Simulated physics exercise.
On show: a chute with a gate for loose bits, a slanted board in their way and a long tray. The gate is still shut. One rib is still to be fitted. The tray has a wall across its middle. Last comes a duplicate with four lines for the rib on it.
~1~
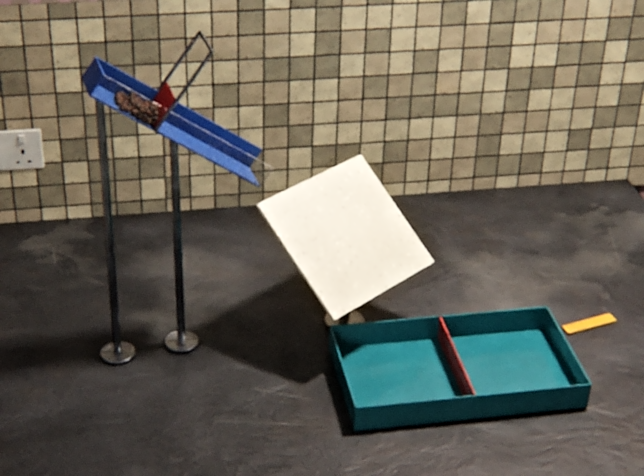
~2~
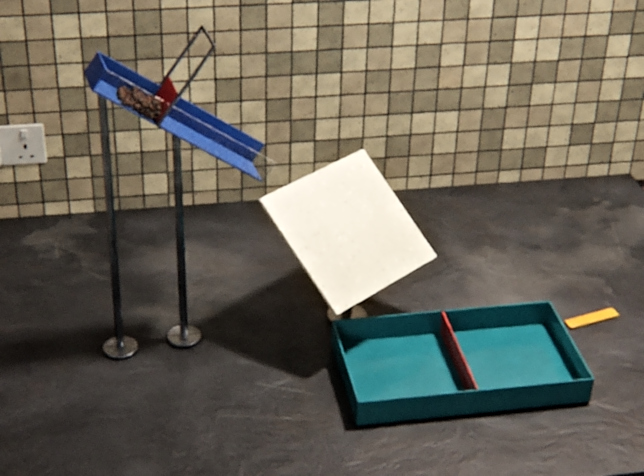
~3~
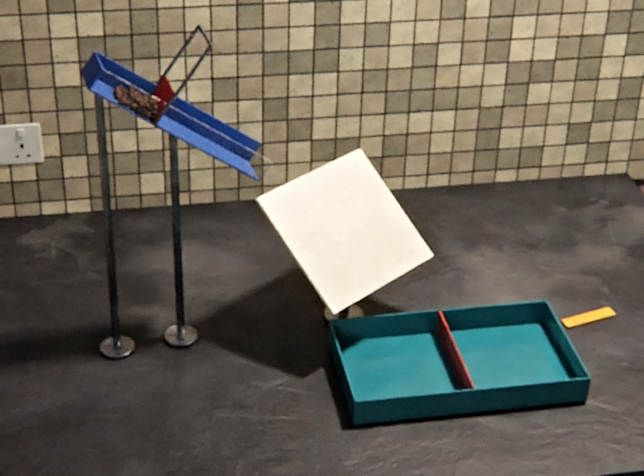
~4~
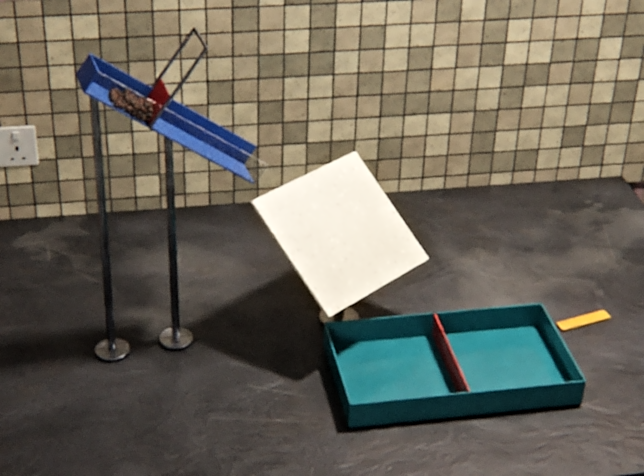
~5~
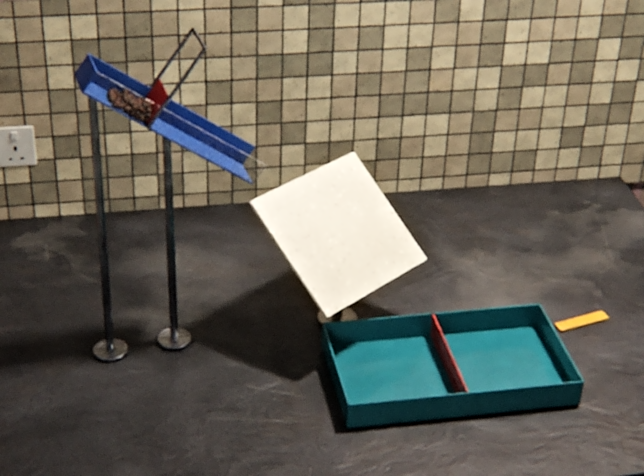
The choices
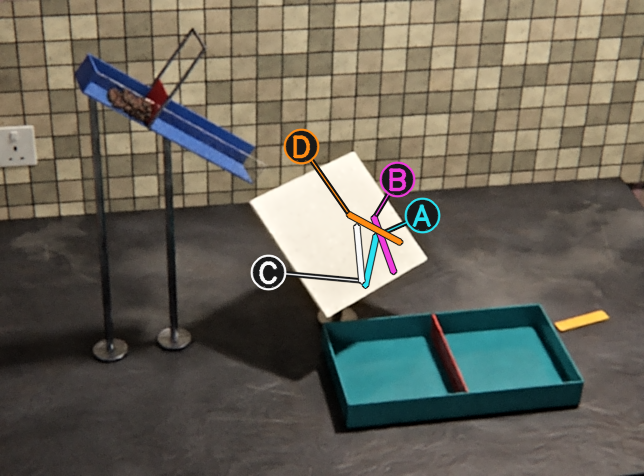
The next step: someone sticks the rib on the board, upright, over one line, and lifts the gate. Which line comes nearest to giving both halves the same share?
D works best here.
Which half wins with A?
The left half.
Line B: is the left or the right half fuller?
More lands on the left.
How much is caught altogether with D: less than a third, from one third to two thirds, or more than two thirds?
It is more than two thirds.
On the marked copy, line A from (376, 236) to (365, 285); line B from (374, 217) to (393, 271); line C from (356, 226) to (361, 280); line D from (349, 214) to (399, 242).
For line A, of what is caught, all in the left half, none in the right.
For line B, of what is caught, nearly all in the left half, a stray few in the right.
For line C, of what is caught, all in the left half, none in the right.
For line D, of what is caught, about half in the left half, about half in the right.
